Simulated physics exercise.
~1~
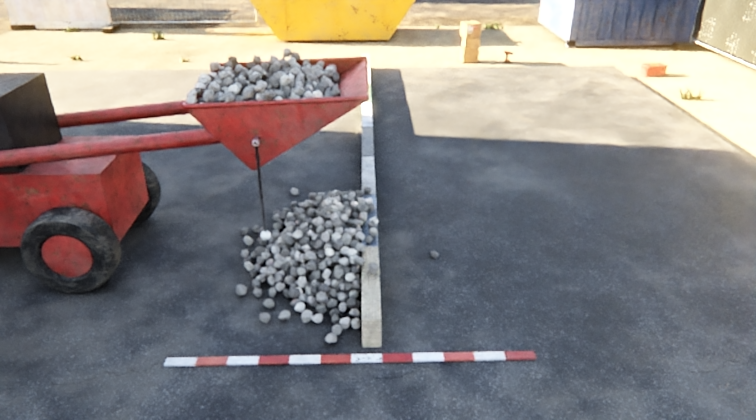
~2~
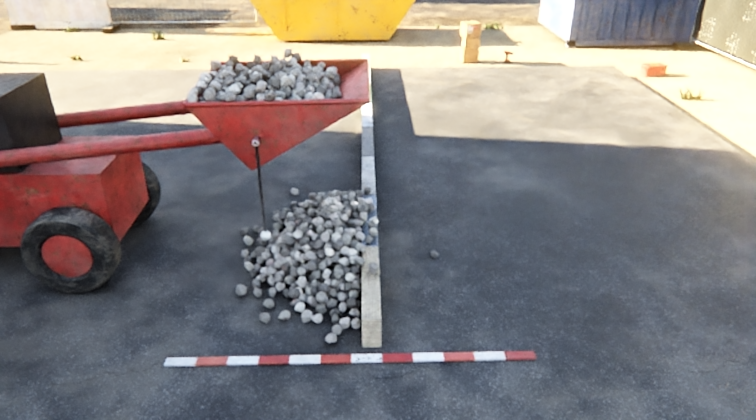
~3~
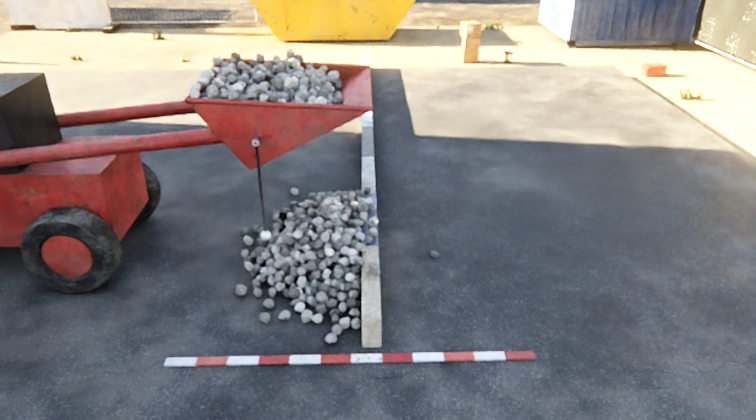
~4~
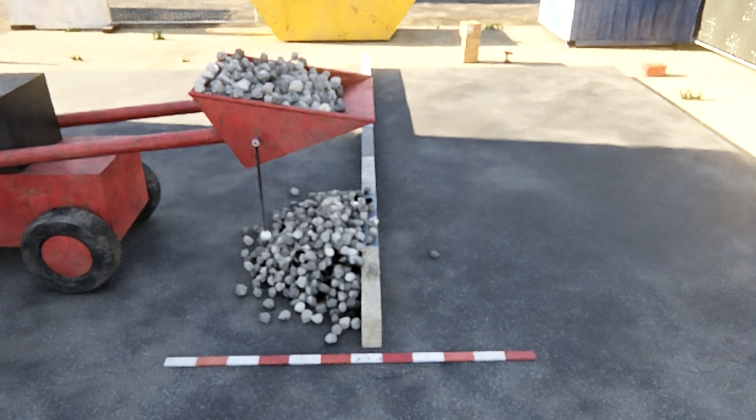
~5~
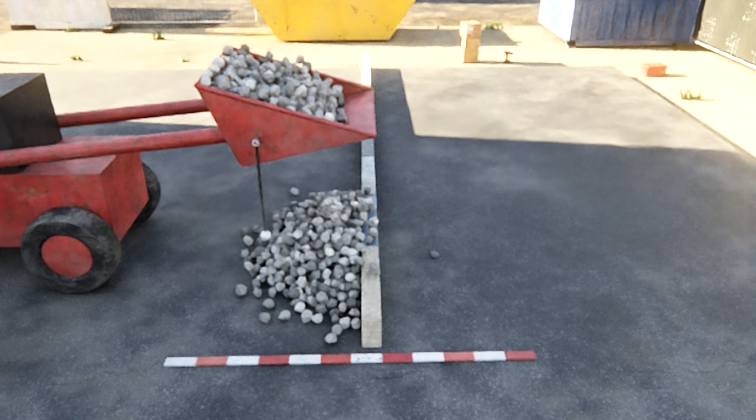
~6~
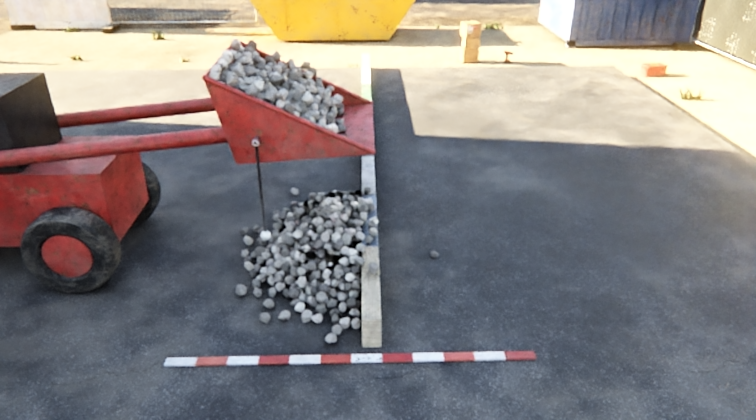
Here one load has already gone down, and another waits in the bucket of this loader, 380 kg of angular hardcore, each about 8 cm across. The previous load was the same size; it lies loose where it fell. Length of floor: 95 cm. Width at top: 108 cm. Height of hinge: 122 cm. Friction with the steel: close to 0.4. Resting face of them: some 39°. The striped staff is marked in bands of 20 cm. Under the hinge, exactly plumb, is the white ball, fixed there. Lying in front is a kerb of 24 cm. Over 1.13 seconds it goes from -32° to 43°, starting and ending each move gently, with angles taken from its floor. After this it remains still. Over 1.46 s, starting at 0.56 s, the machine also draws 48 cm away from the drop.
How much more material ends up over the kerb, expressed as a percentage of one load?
About 18 per cent of a load more.
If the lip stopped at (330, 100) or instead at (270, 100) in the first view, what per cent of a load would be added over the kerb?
Around 0 and 0 percent respectively.
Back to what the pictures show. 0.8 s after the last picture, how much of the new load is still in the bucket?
It holds some 45 percent.
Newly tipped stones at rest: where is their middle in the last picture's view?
In the last view, somewhere near (333, 231).
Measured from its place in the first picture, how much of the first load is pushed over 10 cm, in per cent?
About 5 per cent.
Then, 0.4 s after the last picture the floor is at 32°; in per cent of one load, 99 in the bucket, 101 on this side of the kerb; the foremost stones are at (380, 230).
Then, 0.8 s after the last picture the floor is at 43°; in per cent of one load, 47 in the bucket, 152 on this side of the kerb, 1 over the kerb; the foremost stones are at (391, 233).
Then, 2.0 s after the last picture the floor is at 43°; in per cent of one load, 0 in the bucket, 182 on this side of the kerb, 18 over the kerb; the foremost stones are at (489, 259).
Then, 4.7 s after the last picture the floor is at 43°; in per cent of one load, 0 in the bucket, 182 on this side of the kerb, 18 over the kerb; the foremost stones are at (489, 259). Net gain over the kerb, 18.
